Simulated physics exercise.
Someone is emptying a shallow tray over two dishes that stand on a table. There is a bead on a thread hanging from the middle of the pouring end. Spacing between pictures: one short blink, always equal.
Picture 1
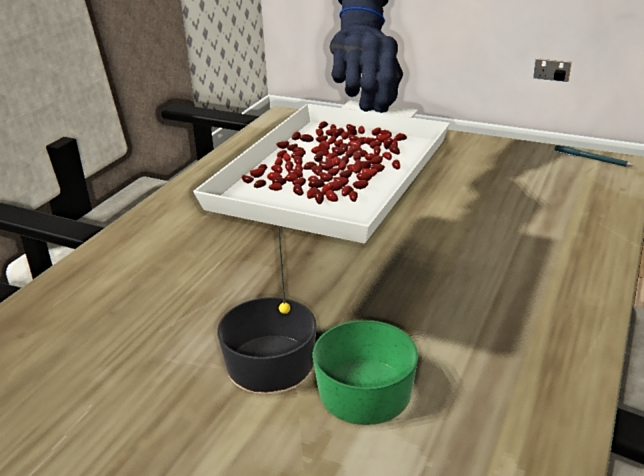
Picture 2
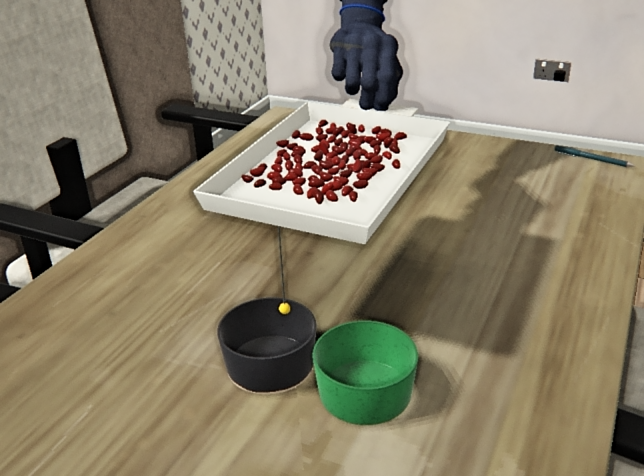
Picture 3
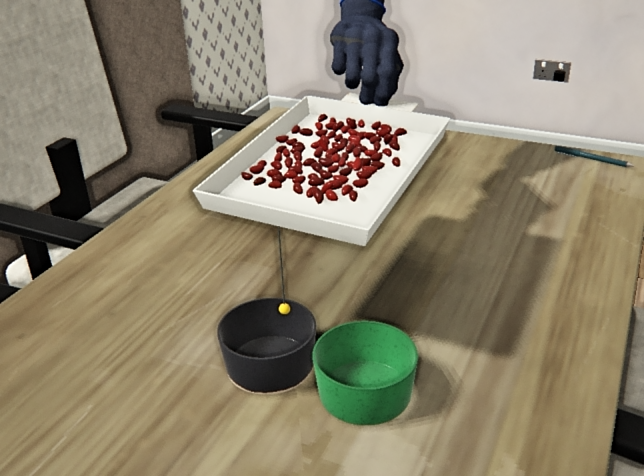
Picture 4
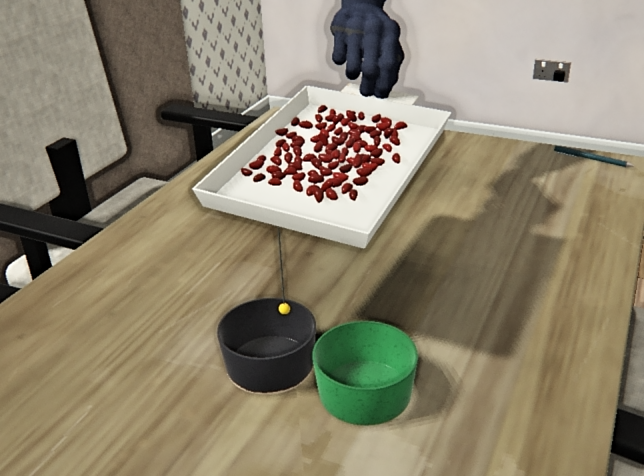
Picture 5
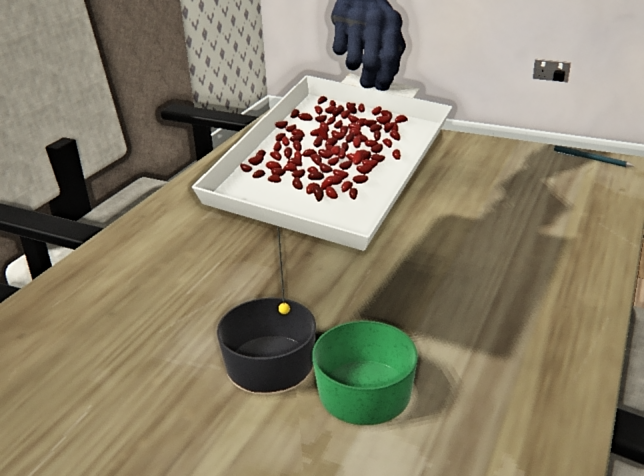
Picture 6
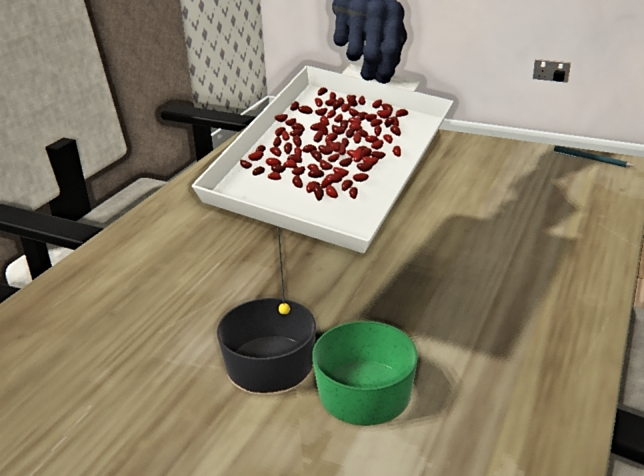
A gloved hand raises the back of a white tray of red beans above two dishes.
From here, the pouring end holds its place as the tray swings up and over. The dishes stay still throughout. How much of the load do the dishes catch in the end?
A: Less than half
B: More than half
More than half.
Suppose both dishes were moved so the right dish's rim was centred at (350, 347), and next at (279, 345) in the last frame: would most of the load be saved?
Held in all, by try: A larger portion, then a smaller portion.
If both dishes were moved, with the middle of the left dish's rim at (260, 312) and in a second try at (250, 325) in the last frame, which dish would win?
Try 1: The dish to the right; try 2: The dish to the right.
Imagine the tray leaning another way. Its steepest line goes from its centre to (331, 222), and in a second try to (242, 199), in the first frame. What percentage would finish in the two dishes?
I'd expect around 60 in a hundred first and around 20 in a hundred second.
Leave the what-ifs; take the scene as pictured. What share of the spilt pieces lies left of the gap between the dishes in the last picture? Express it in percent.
Left share: Some 20 per cent.
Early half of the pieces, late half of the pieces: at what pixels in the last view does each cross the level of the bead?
First close to (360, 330), next close to (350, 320).
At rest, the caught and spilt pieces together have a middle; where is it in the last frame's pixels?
Around (366, 388).
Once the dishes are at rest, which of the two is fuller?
That's going to be the right-positioned one.
Shortly afterwards, tray tipped steeply; all but a few on the tray; only a few in the right dish.
Next, tray tipped right over; all but a few on the tray; only a few in the right dish.
Some moments later, tray tipped past a quarter turn; the bulk in the right dish; only a few in the left dish; near a quarter outside both.
In the end, tray tipped past a quarter turn; the bulk in the right dish; only a few in the left dish; near a quarter outside both.
